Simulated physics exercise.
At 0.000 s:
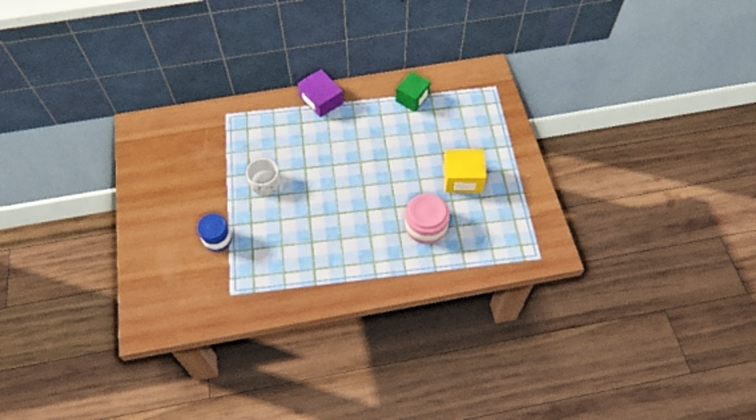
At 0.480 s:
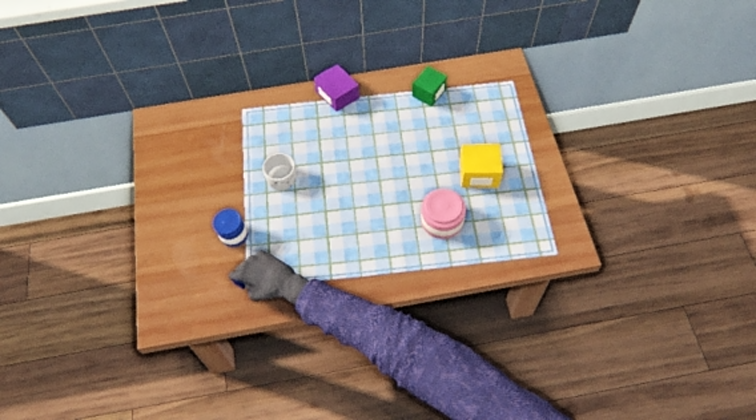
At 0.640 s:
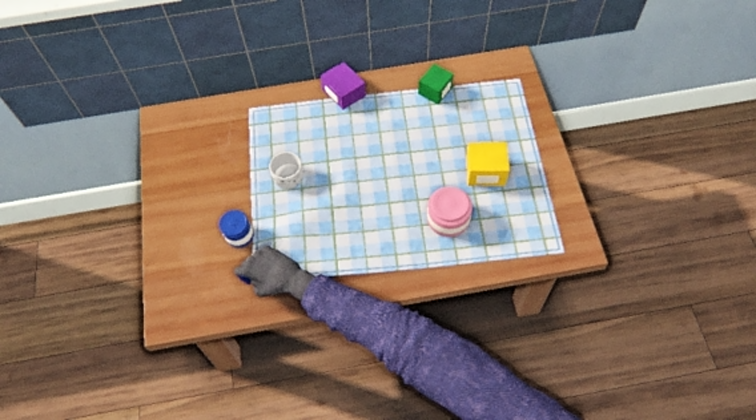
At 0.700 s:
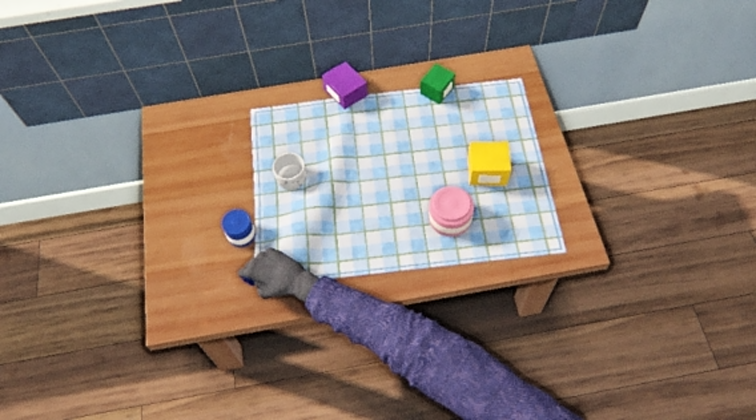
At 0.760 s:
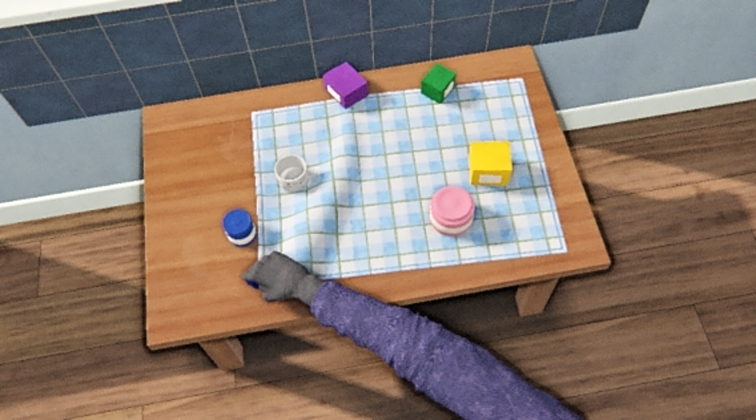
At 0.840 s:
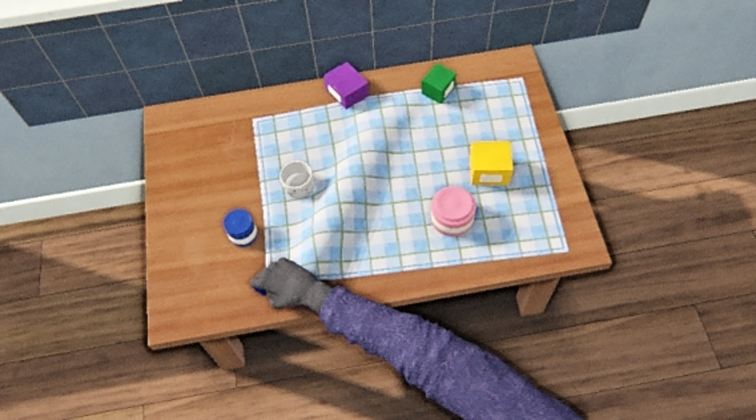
Gloved hand reaching onto a wooden table and drawing the checked cloth's near left corner slightly right, wrinkling it beside the mug.
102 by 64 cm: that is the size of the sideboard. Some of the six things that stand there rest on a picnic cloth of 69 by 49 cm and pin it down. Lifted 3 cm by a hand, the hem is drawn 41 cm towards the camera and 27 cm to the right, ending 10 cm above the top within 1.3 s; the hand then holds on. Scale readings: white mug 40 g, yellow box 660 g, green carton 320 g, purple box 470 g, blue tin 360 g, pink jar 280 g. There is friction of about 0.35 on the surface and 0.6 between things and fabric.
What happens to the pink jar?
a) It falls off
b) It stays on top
Option b: It stays on top.
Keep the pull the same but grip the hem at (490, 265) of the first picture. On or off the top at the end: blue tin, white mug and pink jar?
Result: Blue tin keeps its place; white mug leaves the top; pink jar leaves the top.
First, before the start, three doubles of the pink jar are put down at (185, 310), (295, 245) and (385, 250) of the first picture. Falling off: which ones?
Taking them one by one: Is left on top, then is lost, then is lost.
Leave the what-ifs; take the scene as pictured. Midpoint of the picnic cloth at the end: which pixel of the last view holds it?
I'd say it sits around (427, 251) in the last picture.
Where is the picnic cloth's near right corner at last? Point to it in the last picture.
In the final picture you'd find it somewhere near (586, 211).
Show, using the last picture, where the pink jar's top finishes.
Last view, top position: About (492, 251).
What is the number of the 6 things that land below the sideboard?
That gives 1.
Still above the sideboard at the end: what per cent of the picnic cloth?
Near 60 in a hundred.
At 1.1 s, 100 % of the picnic cloth is still over the top; white mug 13 cm off its start, green carton 4 cm off its start.
At 1.4 s, 90 % of the picnic cloth is still over the top; pink jar 3 cm off its start, white mug 27 cm off its start, green carton 13 cm off its start.
At 1.6 s, 75 % of the picnic cloth is still over the top; pink jar 10 cm off its start at (480, 239), white mug 40 cm off its start at (356, 311), green carton 18 cm off its start at (402, 129).
At 1.9 s, 60 % of the picnic cloth is still over the top; pink jar 14 cm off its start, white mug over the edge, green carton 20 cm off its start.
At 3.5 s, 60 % of the picnic cloth is still over the top; pink jar 14 cm off its start at (492, 251), white mug over the edge, green carton 20 cm off its start at (397, 134), yellow box 9 cm off its start at (479, 188).
